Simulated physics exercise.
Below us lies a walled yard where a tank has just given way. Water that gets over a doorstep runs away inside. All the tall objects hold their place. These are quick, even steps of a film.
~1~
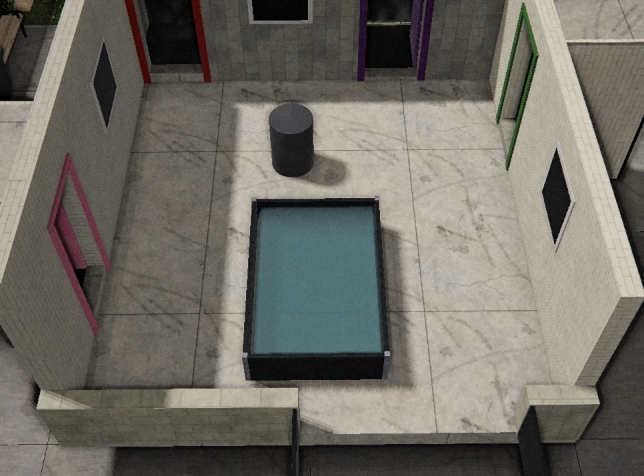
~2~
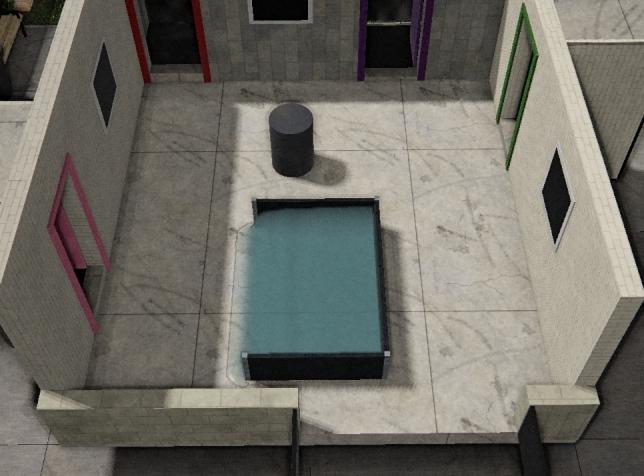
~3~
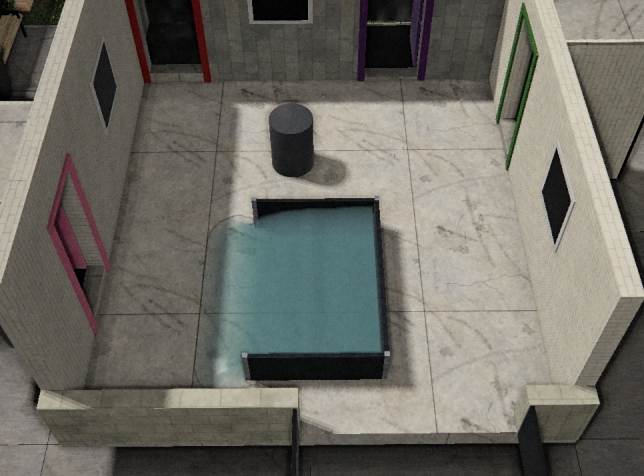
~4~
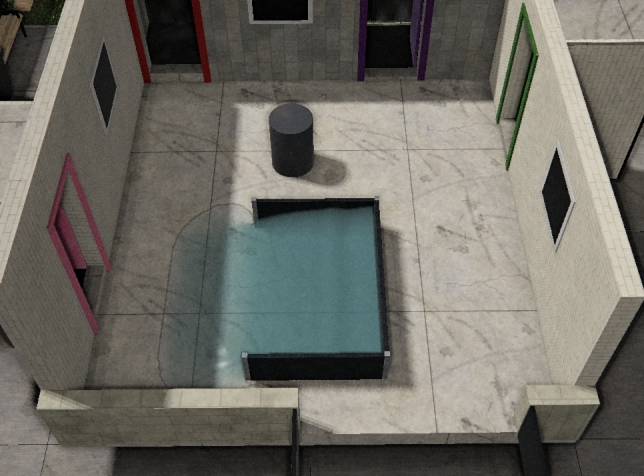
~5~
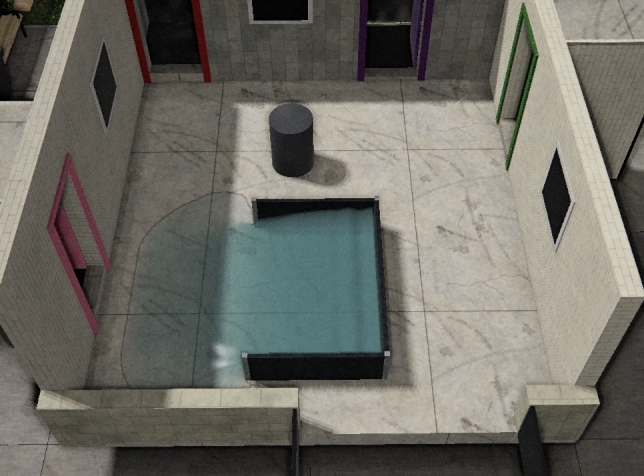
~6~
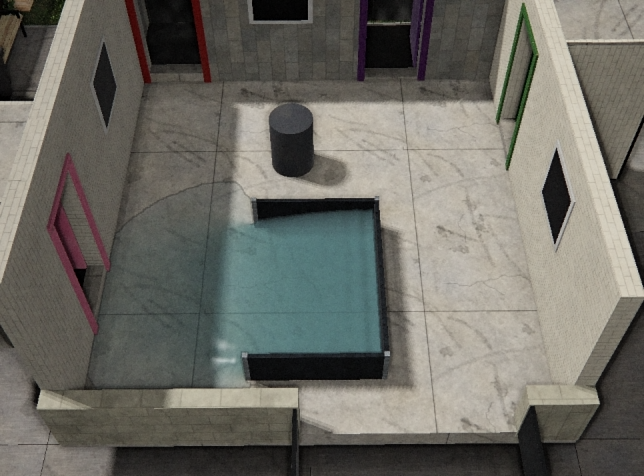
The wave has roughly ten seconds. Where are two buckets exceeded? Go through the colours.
One by one: The green door admits no more than that; the purple door admits no more than that; the pink door lets in a lot; the red door admits no more than that.
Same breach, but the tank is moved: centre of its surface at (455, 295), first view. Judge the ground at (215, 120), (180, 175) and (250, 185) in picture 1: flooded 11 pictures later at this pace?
One after the other: No water, awash, covered.
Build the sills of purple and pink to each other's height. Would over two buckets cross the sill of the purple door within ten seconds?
Then: The purple door stays under.
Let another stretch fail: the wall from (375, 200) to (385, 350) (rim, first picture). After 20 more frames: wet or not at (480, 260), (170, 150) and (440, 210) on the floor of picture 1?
As listed: Under water, dry, wet.
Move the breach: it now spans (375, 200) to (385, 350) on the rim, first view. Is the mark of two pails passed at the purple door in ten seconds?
In short: The purple one goes over.
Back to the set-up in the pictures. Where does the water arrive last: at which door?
It is the door marked green.
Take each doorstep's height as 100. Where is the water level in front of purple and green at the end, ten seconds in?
About 50 and 40 per cent.
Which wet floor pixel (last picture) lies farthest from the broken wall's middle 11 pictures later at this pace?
At about (143, 97).
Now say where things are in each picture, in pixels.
The open tank at (316, 275) is whole and still, in the first frame.
The front is at (240, 380), out from the gap at (254, 291), in the second frame.
The front is at a hidden place, out from the gap at (255, 292), in the third frame.
The front is at a hidden place, out from the gap at (255, 292), in the fourth frame.
The front is at a hidden place, out from the gap at (255, 292), in the fifth frame.
Water pours out at (255, 292) and has run to (91, 361), in the sixth frame.
A moment on, water covers 25 % of the floor; the green door not reached, the purple door not reached, the pink door over two buckets in, the red door not reached.
Next, water covers 25 % of the floor; the green door not reached, the purple door not reached, the pink door far over two buckets in, the red door not reached.
Then, water covers 40 % of the floor; the green door not reached, the purple door not reached, the pink door far over two buckets in, the red door wet at the sill, nothing in.
Later, water covers 65 % of the floor; the green door not reached, the purple door wet at the sill, nothing in, the pink door far over two buckets in, the red door under two buckets in.
In the end, water covers 90 % of the floor; the green door wet at the sill, nothing in, the purple door wet at the sill, nothing in, the pink door far over two buckets in, the red door under two buckets in.
